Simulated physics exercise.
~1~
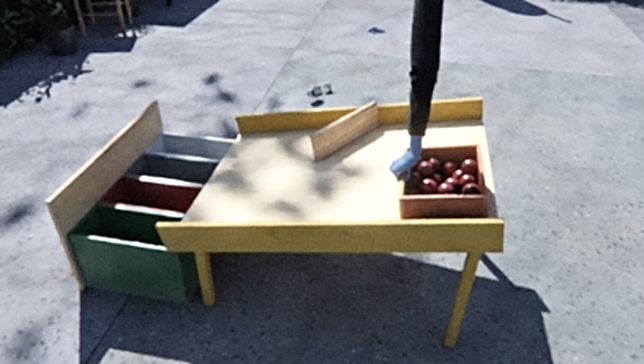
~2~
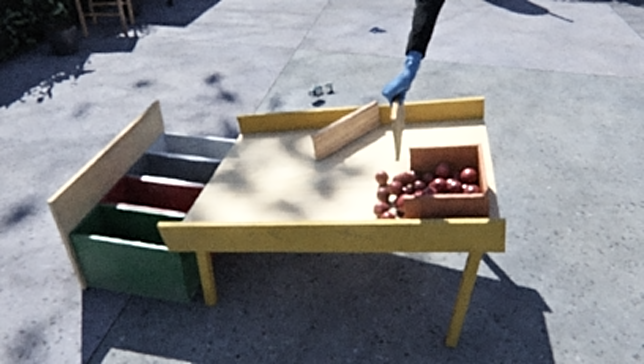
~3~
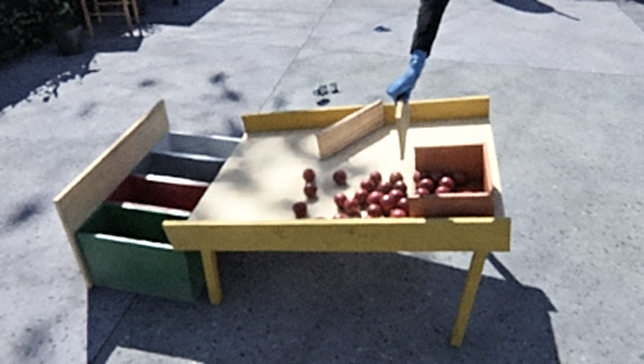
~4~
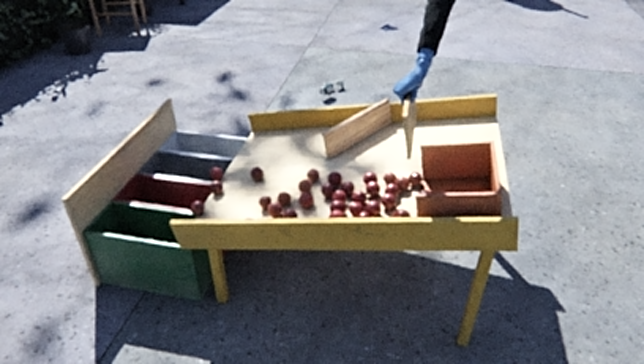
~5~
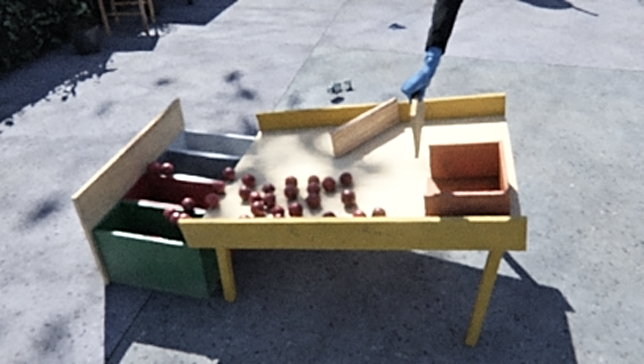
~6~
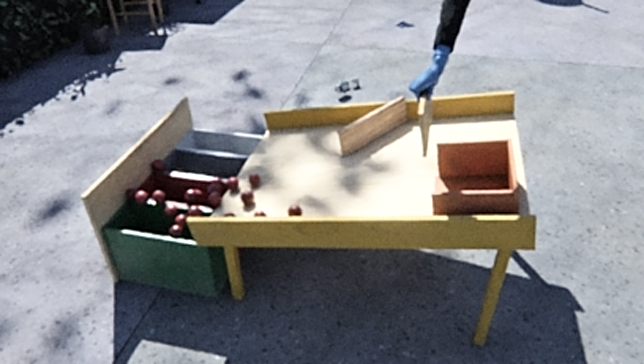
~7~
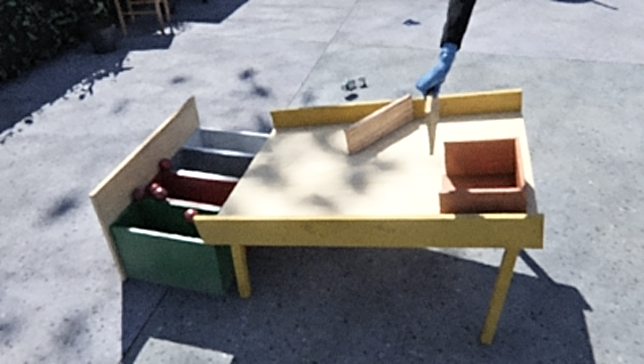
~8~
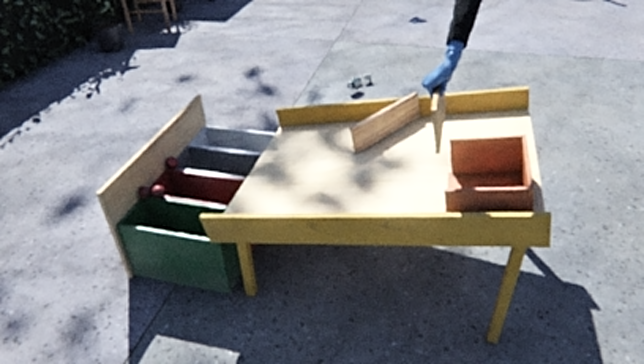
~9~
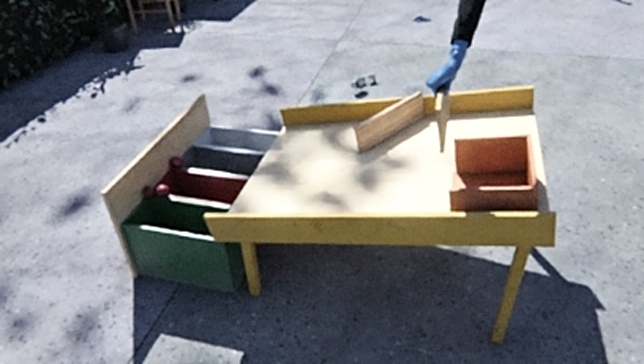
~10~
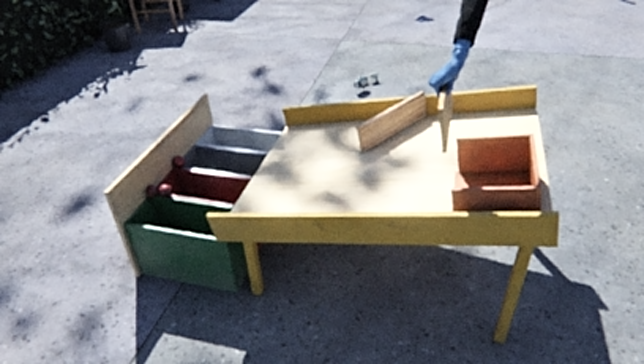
Dark red apples spilled from an orange pen once a gloved hand lifted its gate, rolled left down the sloping yellow-edged table and dropped off the end into the totes, leaving the tabletop and pen empty with a couple still showing by the backboard.
